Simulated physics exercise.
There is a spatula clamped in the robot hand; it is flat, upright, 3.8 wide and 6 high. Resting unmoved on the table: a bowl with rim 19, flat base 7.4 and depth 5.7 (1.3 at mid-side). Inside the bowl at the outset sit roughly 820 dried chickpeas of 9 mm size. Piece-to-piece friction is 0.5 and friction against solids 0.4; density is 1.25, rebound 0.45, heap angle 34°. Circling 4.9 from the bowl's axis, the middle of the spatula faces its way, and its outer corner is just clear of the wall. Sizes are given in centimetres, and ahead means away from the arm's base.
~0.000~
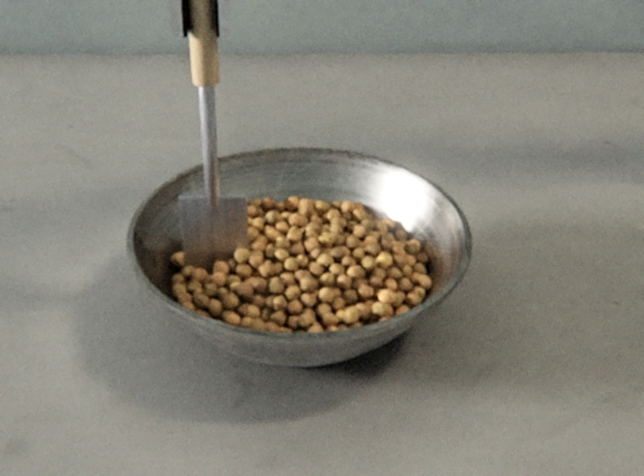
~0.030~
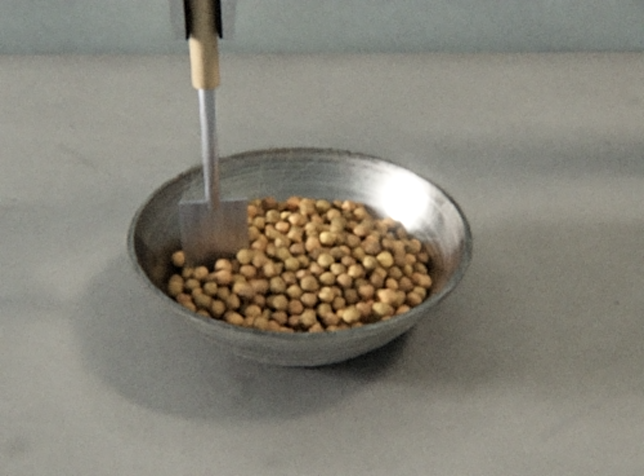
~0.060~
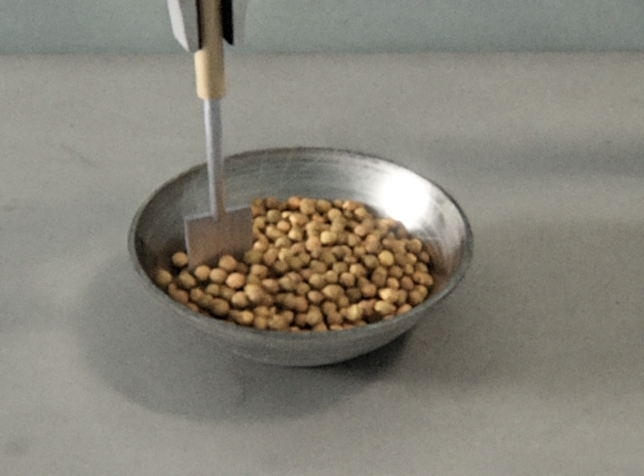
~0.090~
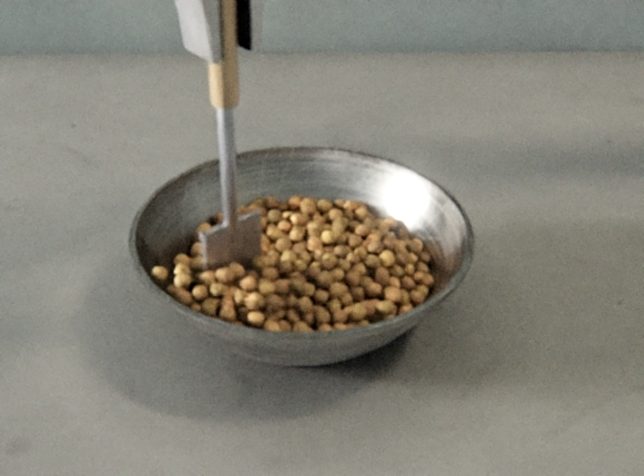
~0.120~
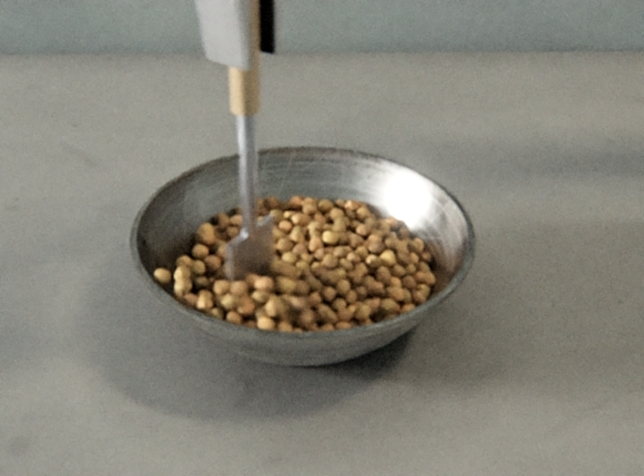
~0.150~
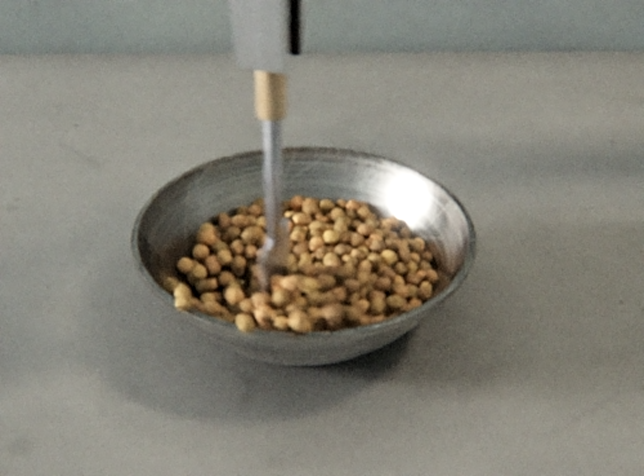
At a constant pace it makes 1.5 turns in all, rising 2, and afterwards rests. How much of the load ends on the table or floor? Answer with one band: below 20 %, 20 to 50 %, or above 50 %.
Below 20 %.
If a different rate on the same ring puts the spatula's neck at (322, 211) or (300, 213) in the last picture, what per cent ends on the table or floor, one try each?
Around 25 and 20 per cent respectively.
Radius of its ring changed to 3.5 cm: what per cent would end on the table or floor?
Then some 5 percent.
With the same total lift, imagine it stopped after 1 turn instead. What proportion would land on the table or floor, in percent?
About 10 per cent.
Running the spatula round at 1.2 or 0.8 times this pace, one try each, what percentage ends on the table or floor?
Roughly 15 and 5 per cent.
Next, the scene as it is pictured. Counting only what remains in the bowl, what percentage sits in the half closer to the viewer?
I'd put it at roughly 50 per cent.
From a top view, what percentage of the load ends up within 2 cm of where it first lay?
Estimate: 35 per cent.
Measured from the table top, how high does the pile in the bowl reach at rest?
About 5.5 cm.
After 0.49 s, 254° round, highest piece 9 above the table; 758 in the bowl, 40 on the table or floor, 23 in flight or on the tool.
After 0.83 s, 77° round, highest piece 7 above the table; 725 in the bowl, 94 on the table or floor, 2 in flight or on the tool.
After 1.20 s, 180° round, highest piece 5 above the table; 723 in the bowl, 98 on the table or floor.
After 1.90 s, 180° round, highest piece 5 above the table; 723 in the bowl, 98 on the table or floor.
In the end, 723 in the bowl, 98 on the table or floor. That is 12 % on the table or floor.
